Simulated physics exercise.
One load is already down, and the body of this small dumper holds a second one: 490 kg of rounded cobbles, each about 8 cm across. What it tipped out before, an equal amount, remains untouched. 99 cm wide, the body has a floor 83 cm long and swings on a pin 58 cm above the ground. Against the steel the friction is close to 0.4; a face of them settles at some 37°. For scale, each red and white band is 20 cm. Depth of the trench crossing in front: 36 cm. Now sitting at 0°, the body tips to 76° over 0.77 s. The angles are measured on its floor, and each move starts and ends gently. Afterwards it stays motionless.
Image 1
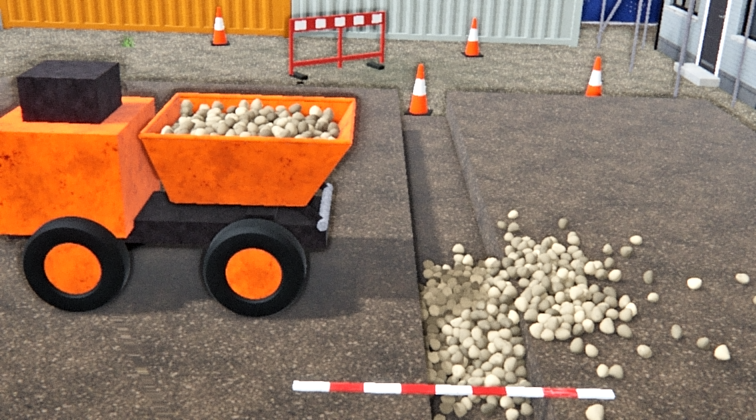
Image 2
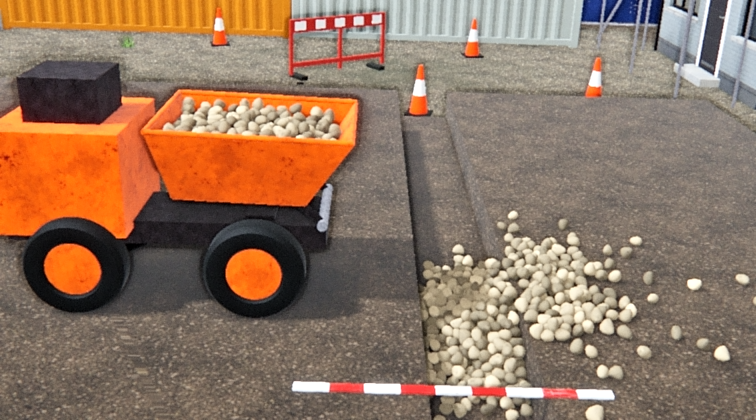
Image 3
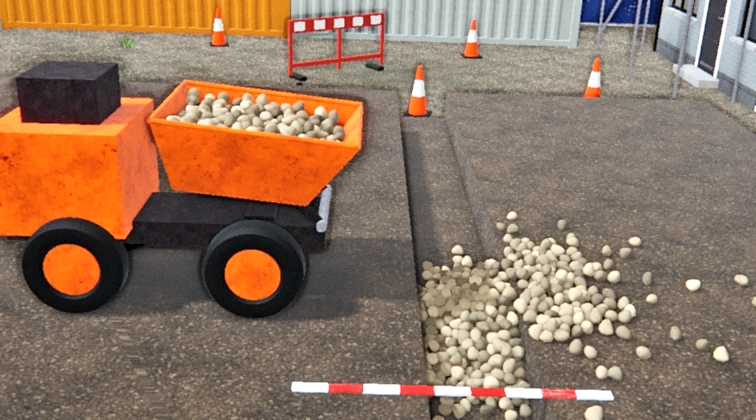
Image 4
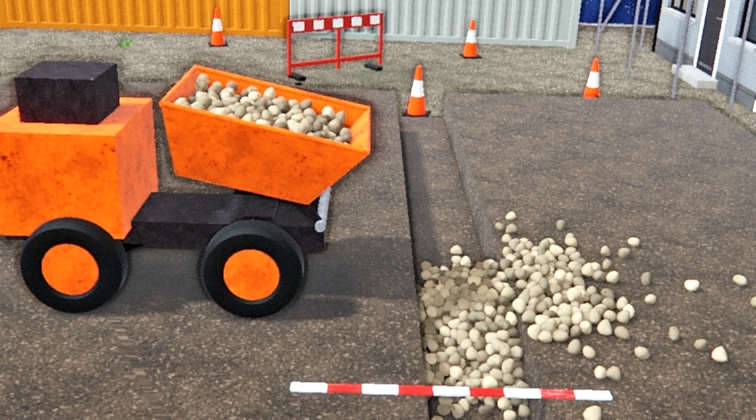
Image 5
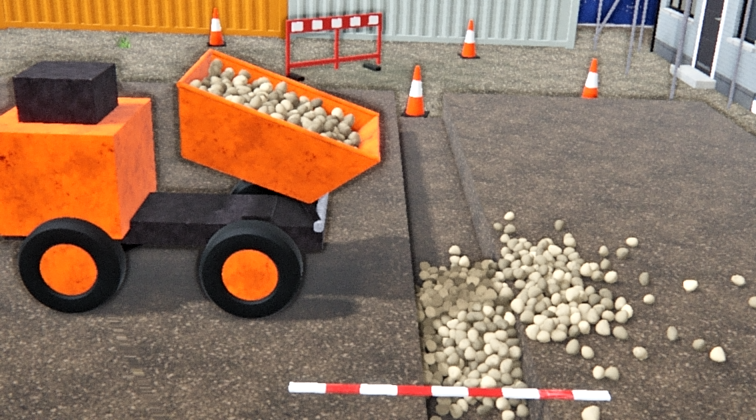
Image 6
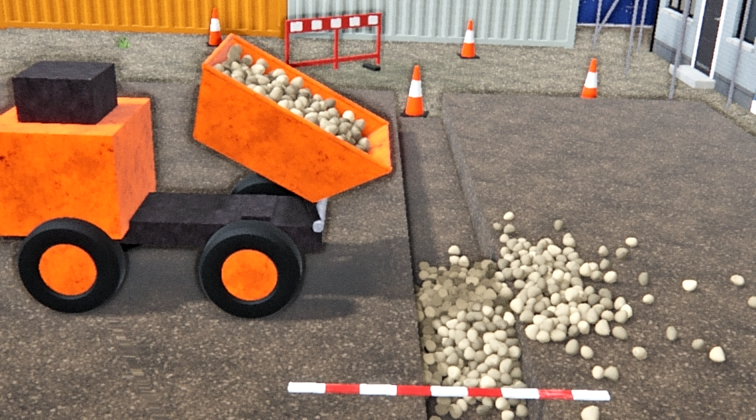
On a paved yard with cones and a barrier, an orange dumper stood left of a trench partly filled with pale stones, and its loaded body slowly tilted up, slanting down toward the right.
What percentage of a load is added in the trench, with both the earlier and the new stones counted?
73 %.
Then, 0.3 s after the last picture the floor is at 64°; in per cent of one load, 100 in the body, 75 in the trench, 25 past the trench; the foremost stones are past the picture's edge.
Then, 0.6 s after the last picture the floor is at 76°; in per cent of one load, 80 in the body, 96 in the trench, 25 past the trench; the foremost stones are past the picture's edge.
Then, 0.9 s after the last picture the floor is at 76°; in per cent of one load, 21 in the body, 135 in the trench, 44 past the trench; the foremost stones are past the picture's edge.
Then, 3.5 s after the last picture the floor is at 76°; in per cent of one load, 0 in the body, 1 short of the trench, 148 in the trench, 51 past the trench; the foremost stones are past the picture's edge. Net gain in the trench, 73.
